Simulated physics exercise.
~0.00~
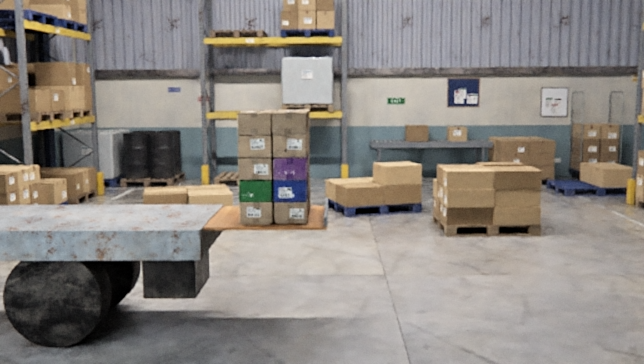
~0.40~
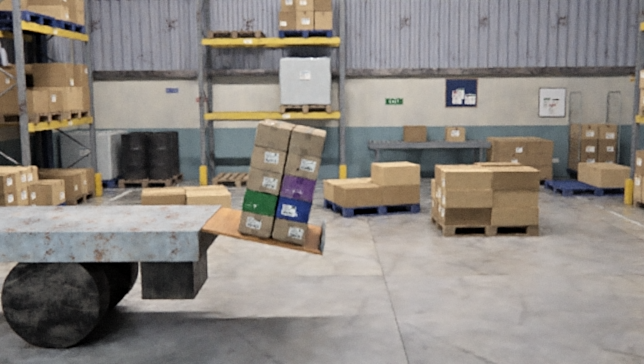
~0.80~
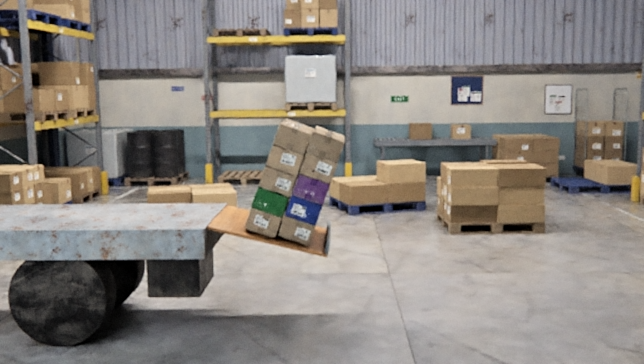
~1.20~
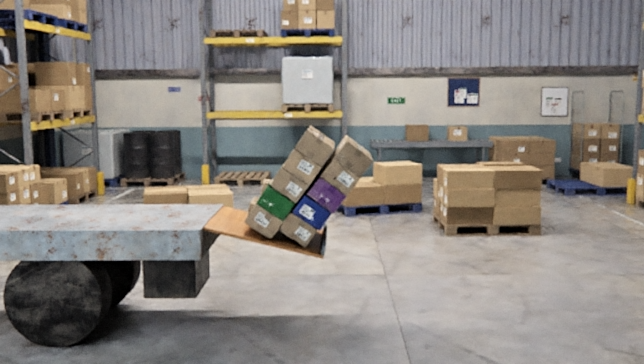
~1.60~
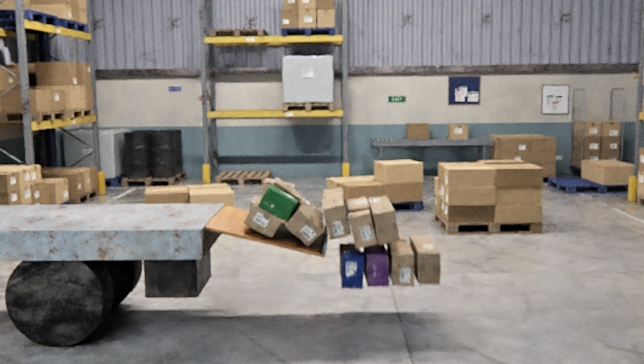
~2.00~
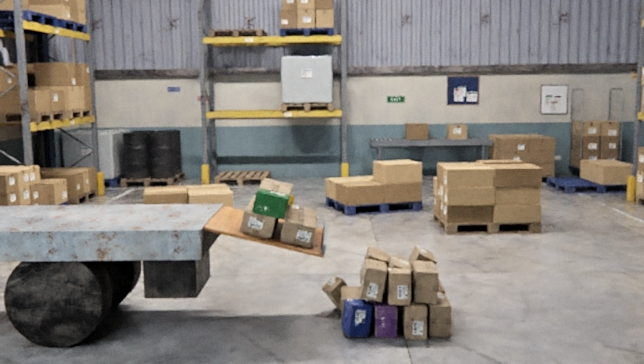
The flap tilts down, and the stacked parcels topple right, most landing on the floor.
